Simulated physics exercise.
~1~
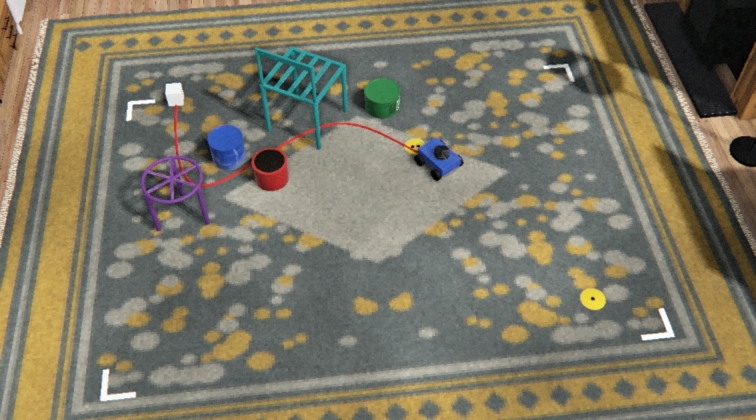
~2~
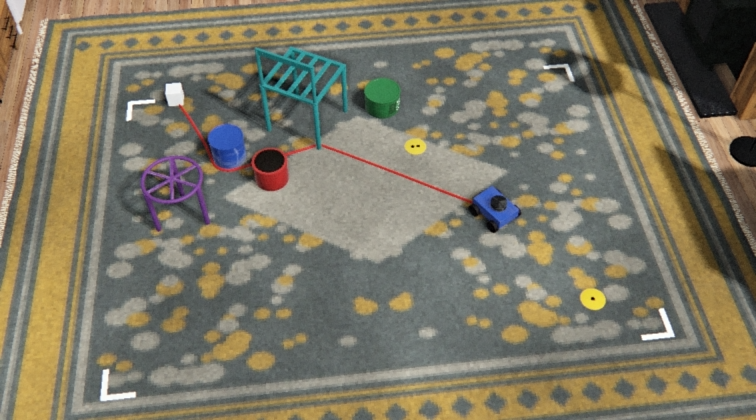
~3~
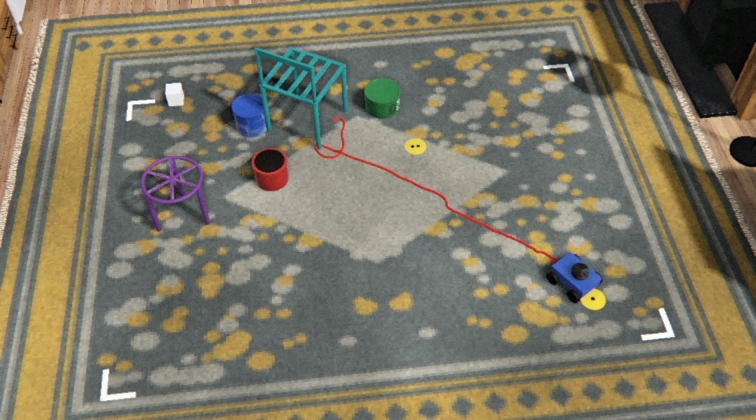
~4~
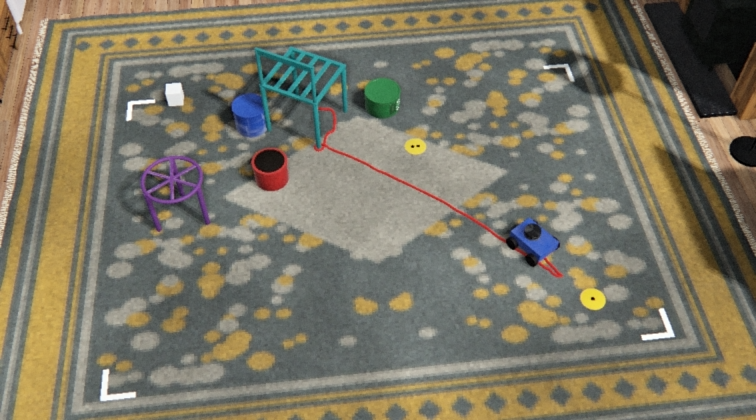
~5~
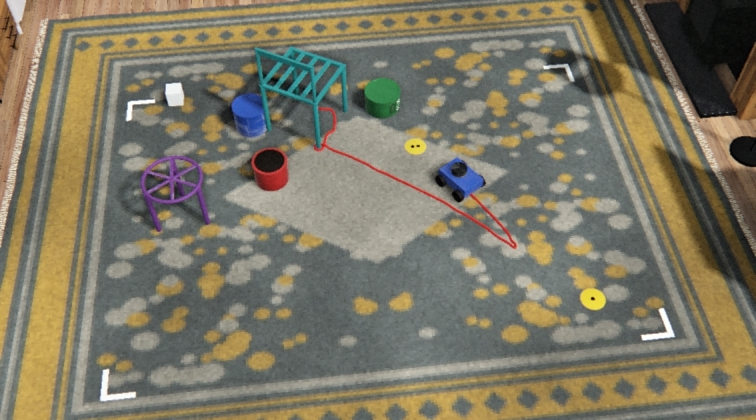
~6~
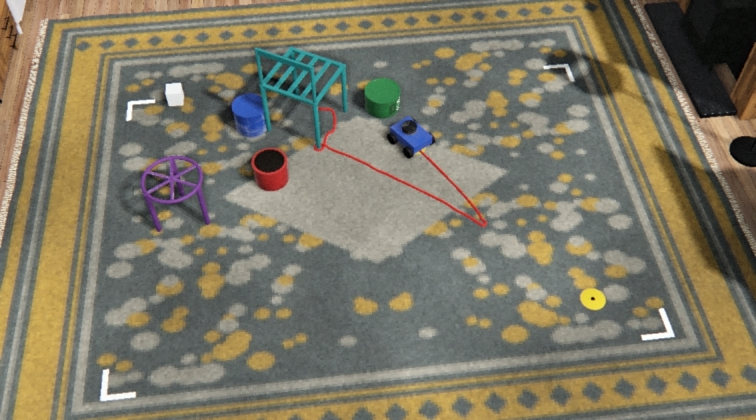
A small blue cart trails a red lead across a patterned grey and yellow rug, seen from above in a living room. The lead starts at a white block at upper left and winds near a purple stool, blue bucket, red pot and teal chair, with a green bin beyond. The cart rolls right and down, pulling the lead tight, and the bucket shifts toward the chair. By the lower right yellow mark, the plug is out of the block. The cart then heads back up and left, ending below the green bin, its loose lead bent behind it.
